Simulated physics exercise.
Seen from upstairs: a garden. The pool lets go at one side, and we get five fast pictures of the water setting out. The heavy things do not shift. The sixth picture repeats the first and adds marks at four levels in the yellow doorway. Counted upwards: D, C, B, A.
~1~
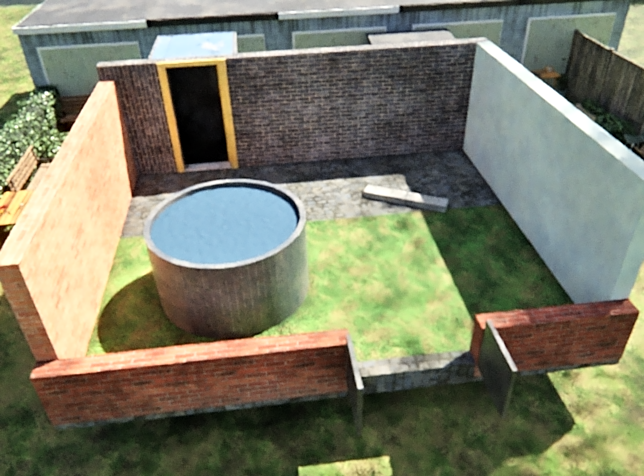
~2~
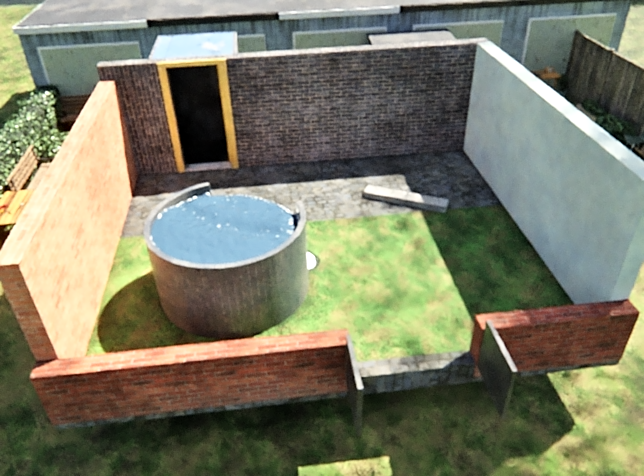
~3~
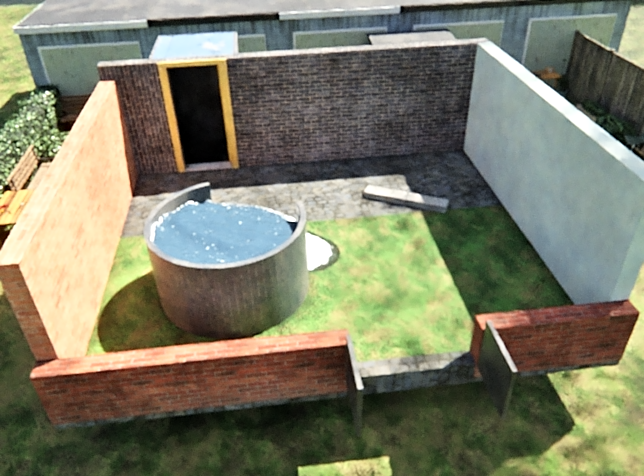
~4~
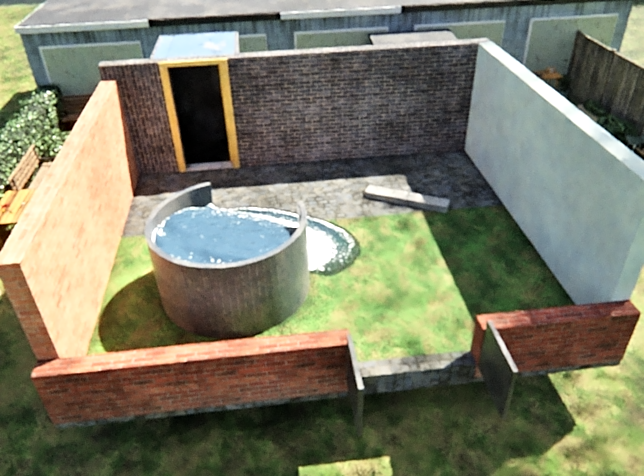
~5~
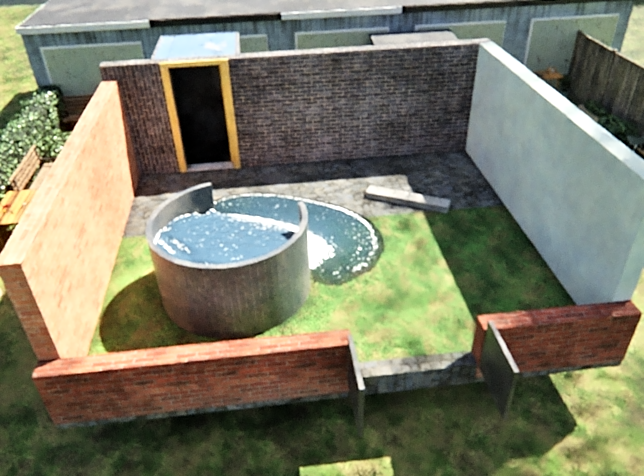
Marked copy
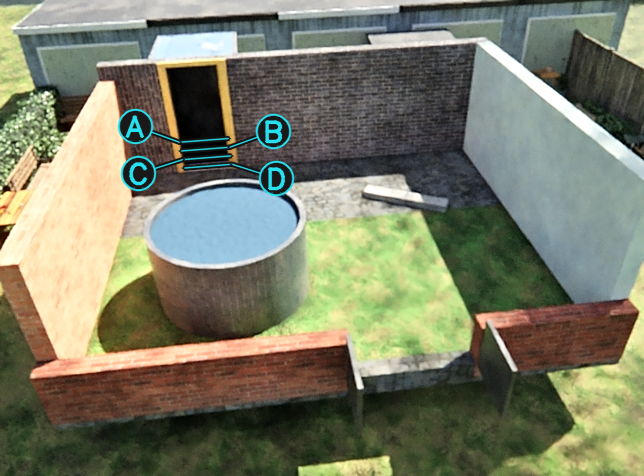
In the video, seen from above, a round pool stands in a walled yard with a yellow doorway; a gap opens at its back rim, and water pours out, spreading across the ground behind and right of it.
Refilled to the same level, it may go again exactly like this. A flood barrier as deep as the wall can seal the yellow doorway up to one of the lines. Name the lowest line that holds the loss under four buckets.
Take C.
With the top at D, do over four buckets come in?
Yes, it does.
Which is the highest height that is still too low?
That would be D.
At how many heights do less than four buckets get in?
Three of the four.
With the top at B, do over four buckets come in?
No, that is safe.
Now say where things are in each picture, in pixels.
The first picture shows water in the pool at rest, its middle at (226, 224); foot of the yellow doorway at (208, 170); open gate at (413, 318).
In the second picture, 2 % of the ground under water, visible out to (314, 262).
In the third picture, 5 % of the ground under water, visible out to (332, 248).
In the fourth picture, 9 % of the ground under water, visible out to (347, 255).
In the fifth picture, 16 % of the ground under water, visible out to (379, 242).
In cyan, A at (204, 140); B at (205, 149); C at (206, 157); D at (208, 166); from the bottom up D, C, B, A.
If A is chosen, nothing gets over.
If B is chosen, nothing gets over.
If C is chosen, a bucket or two gets in.
If D is chosen, about 15 bucketfuls get in.
